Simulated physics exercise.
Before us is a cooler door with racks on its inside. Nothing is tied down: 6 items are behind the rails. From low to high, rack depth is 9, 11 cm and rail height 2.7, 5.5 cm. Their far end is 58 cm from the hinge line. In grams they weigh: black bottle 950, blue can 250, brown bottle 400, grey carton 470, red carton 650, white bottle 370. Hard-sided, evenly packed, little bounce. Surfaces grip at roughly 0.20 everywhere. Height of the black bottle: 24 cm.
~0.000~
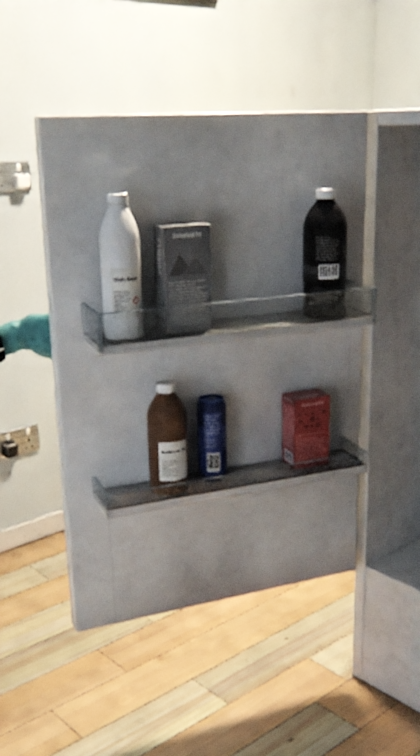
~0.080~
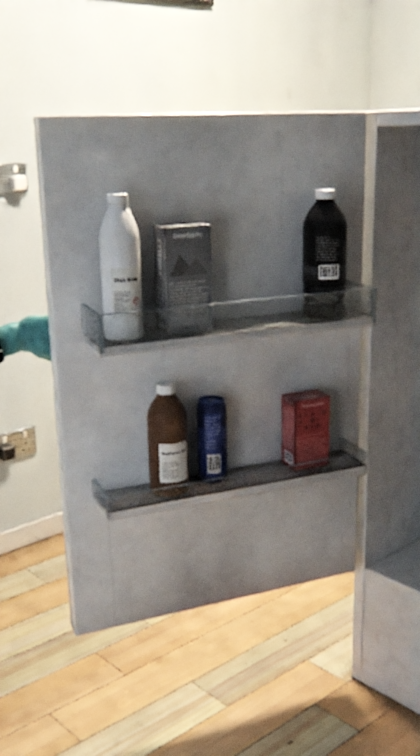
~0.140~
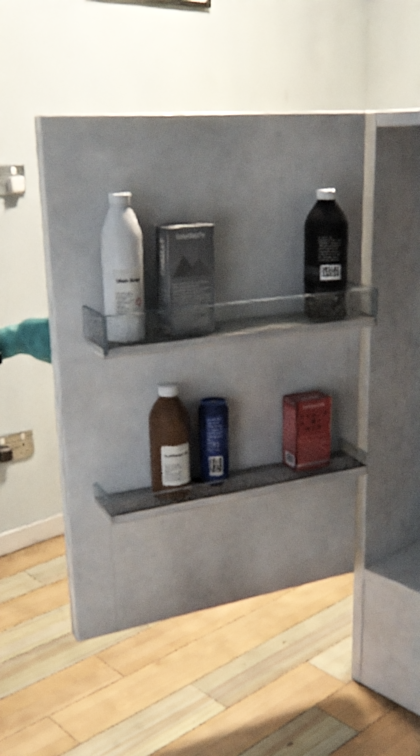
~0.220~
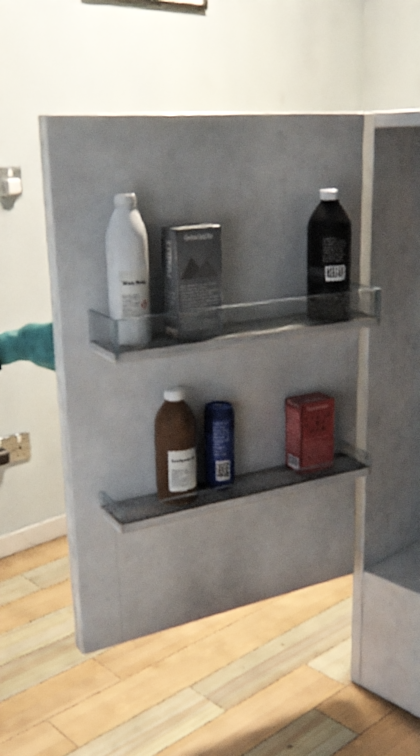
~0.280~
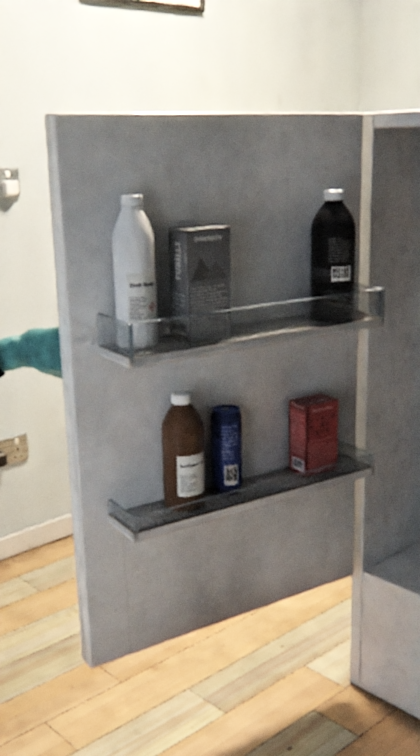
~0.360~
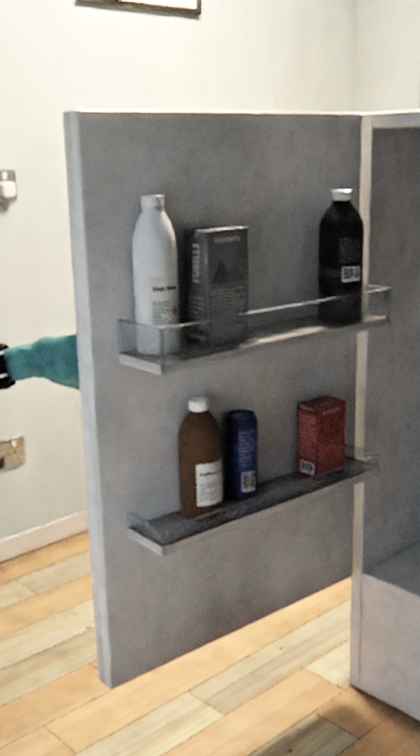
In the video, a grey door with bottles, a can and cartons on two racks swings partway toward closed, a teal-sleeved arm behind its left edge, while the items ride along, staying upright with little visible shifting.
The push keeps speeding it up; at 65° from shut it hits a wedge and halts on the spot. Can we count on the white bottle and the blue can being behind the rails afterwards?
The white bottle falls out and the blue can falls out.
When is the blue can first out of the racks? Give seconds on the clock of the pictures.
At about 0.8 s.
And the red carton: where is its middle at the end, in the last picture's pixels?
Around (373, 441).
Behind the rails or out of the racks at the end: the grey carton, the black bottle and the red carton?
The grey carton ends out of the racks; the black bottle ends behind the rails; the red carton is still behind the rails.
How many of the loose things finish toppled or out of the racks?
4 of them.
By 0.76 s, door 65° open; blue can, brown bottle and white bottle now out of the racks; grey carton tilted 55°; red carton 2 cm from its spot.
By 1.16 s, door 65° open; grey carton now out of the racks; red carton 2 cm from its spot.
By 1.46 s, door 65° open; red carton 2 cm from its spot.
When it is over (1.7 s), out of the racks, blue can, brown bottle, grey carton and white bottle; the other 2 within 5 cm of the start.
